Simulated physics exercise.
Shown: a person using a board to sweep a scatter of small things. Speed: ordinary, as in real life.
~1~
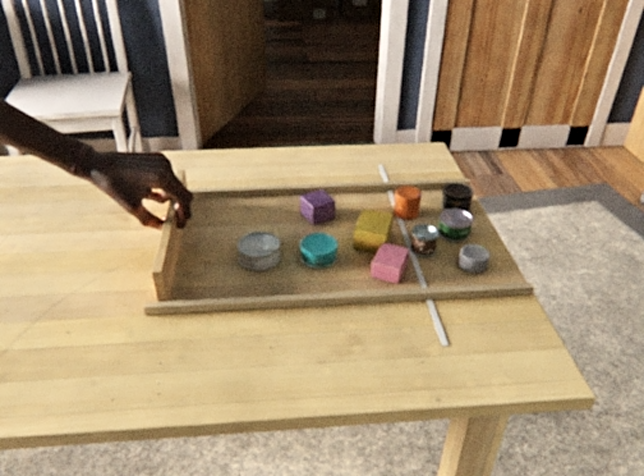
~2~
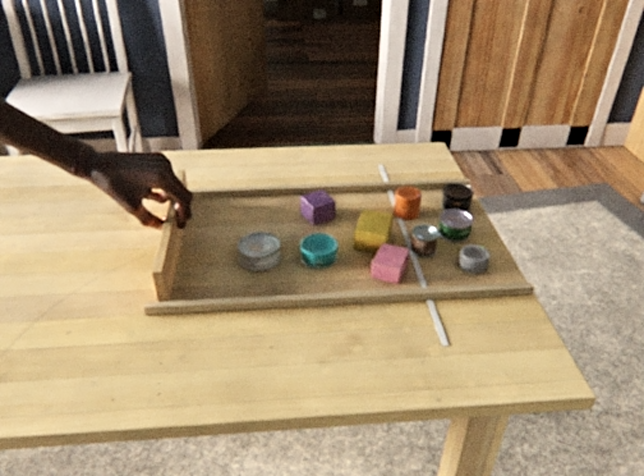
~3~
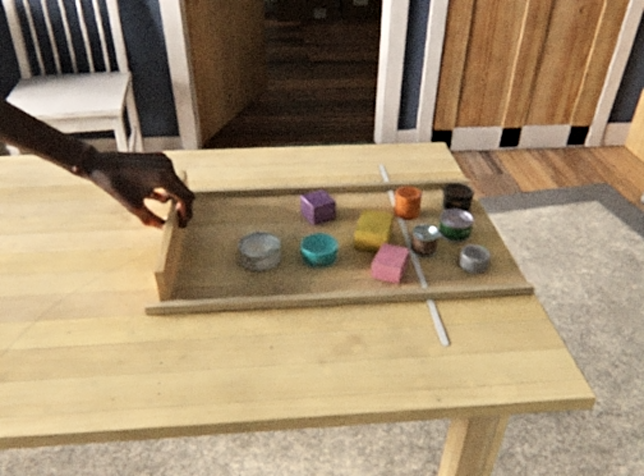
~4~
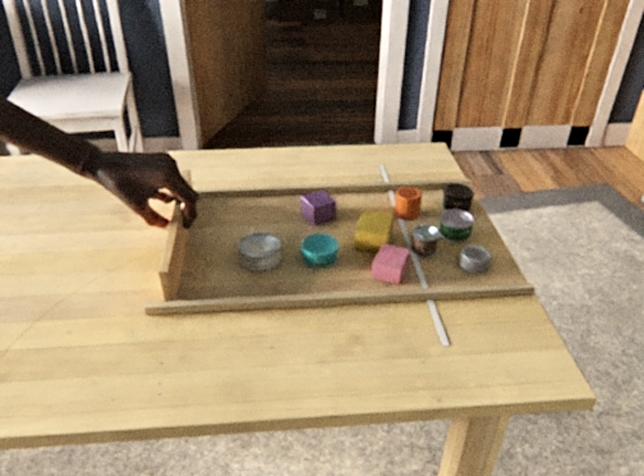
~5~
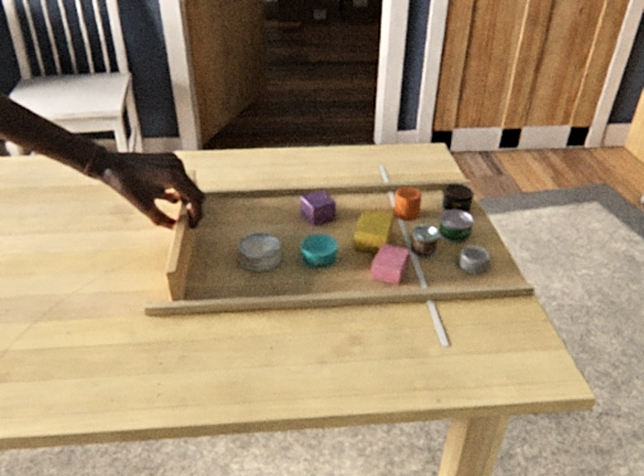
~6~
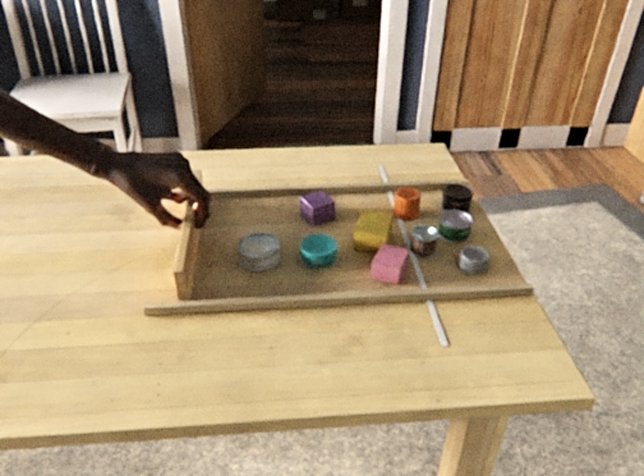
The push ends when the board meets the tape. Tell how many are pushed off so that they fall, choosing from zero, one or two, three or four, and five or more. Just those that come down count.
The count is zero.
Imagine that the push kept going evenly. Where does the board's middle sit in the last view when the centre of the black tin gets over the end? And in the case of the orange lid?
About (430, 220), and about (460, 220) for the other.
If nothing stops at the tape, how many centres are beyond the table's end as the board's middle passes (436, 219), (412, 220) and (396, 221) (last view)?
Place by place: 3, 0 and 0.
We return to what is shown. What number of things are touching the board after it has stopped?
Number: 3.
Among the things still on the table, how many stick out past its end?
As for overhanging, the count is 0.
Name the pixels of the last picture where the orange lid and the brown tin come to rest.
Near (435, 200) and (460, 236).
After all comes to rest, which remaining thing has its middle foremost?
That one is the grey lid.
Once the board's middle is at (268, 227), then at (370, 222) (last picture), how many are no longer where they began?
At that stage 2; at the next, 6.
Soon after, none off yet; black tin at rest near (457, 199); grey lid at rest near (474, 260); green pot at rest near (455, 227).
In the end, the number that fall off is zero.
